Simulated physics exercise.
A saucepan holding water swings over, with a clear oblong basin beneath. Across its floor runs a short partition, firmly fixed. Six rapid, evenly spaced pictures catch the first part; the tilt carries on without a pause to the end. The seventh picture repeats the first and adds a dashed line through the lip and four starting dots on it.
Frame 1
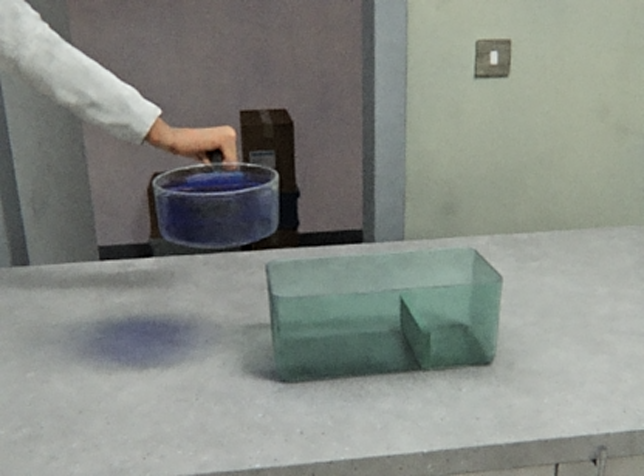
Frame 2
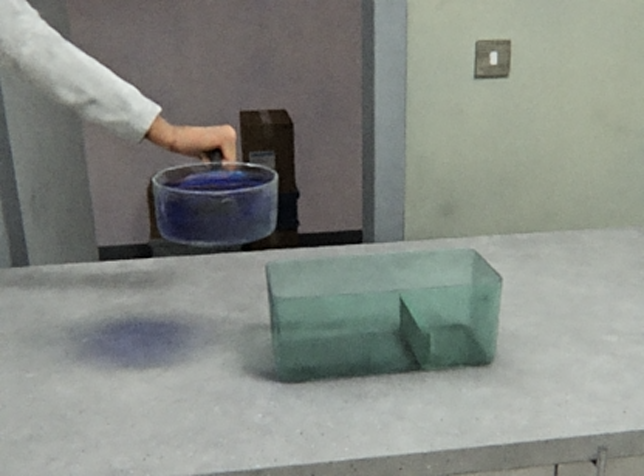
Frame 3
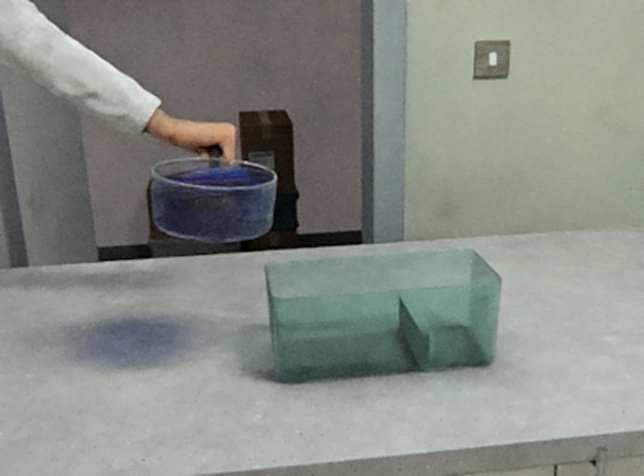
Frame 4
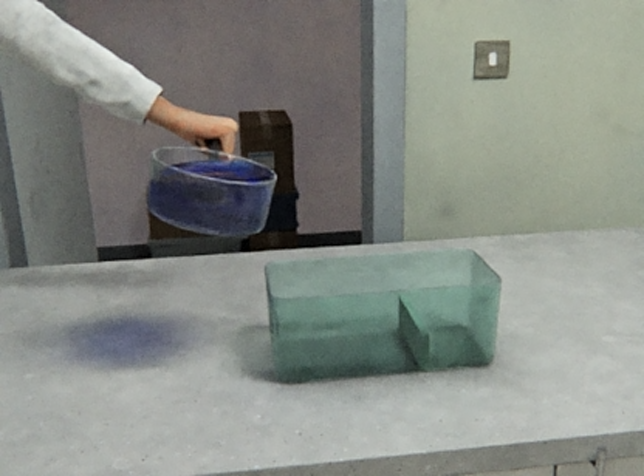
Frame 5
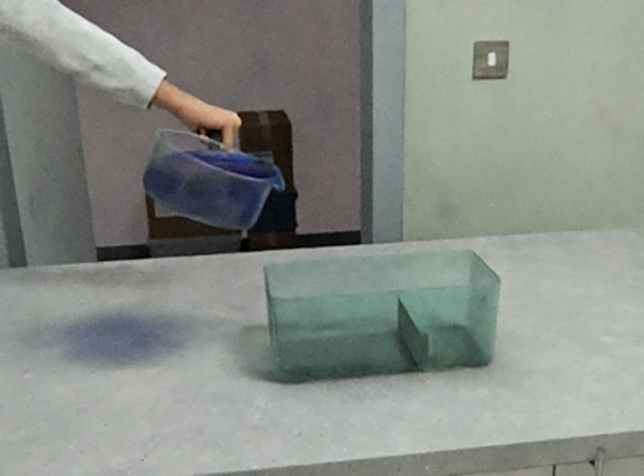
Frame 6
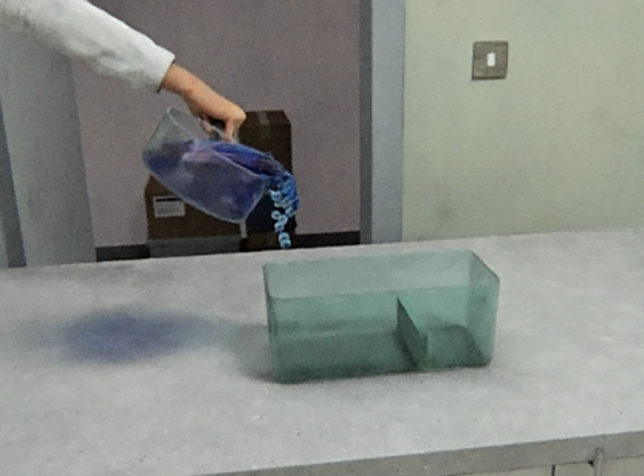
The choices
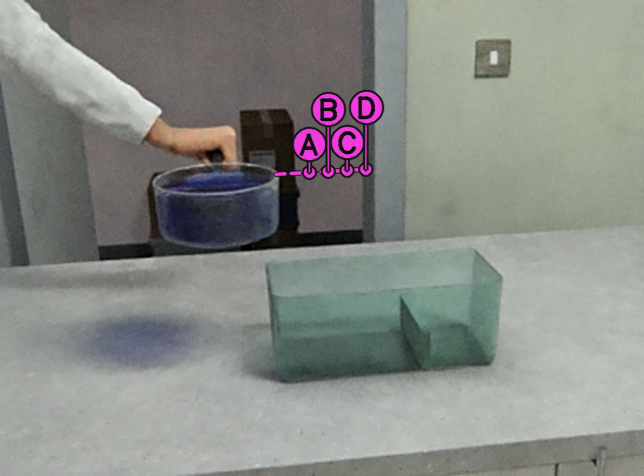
A hand held a clear round pan of blue water above a counter, near a greenish see-through basin with a low divider, then gradually tipped it rightward until water streamed over the lip.
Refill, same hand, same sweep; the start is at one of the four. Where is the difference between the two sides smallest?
B.
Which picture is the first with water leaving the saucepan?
Picture 4.
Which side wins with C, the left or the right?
The right side.
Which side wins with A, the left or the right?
More ends on the left.
In magenta, A at (309, 172); B at (328, 171); C at (347, 170); D at (365, 169).
With A, about 68 % ends left of the wall and 30 % right of it.
With B, about 48 % ends left of the wall and 51 % right of it.
With C, about 33 % ends left of the wall and 65 % right of it.
With D, about 31 % ends left of the wall and 62 % right of it; 7 % is lost outside.
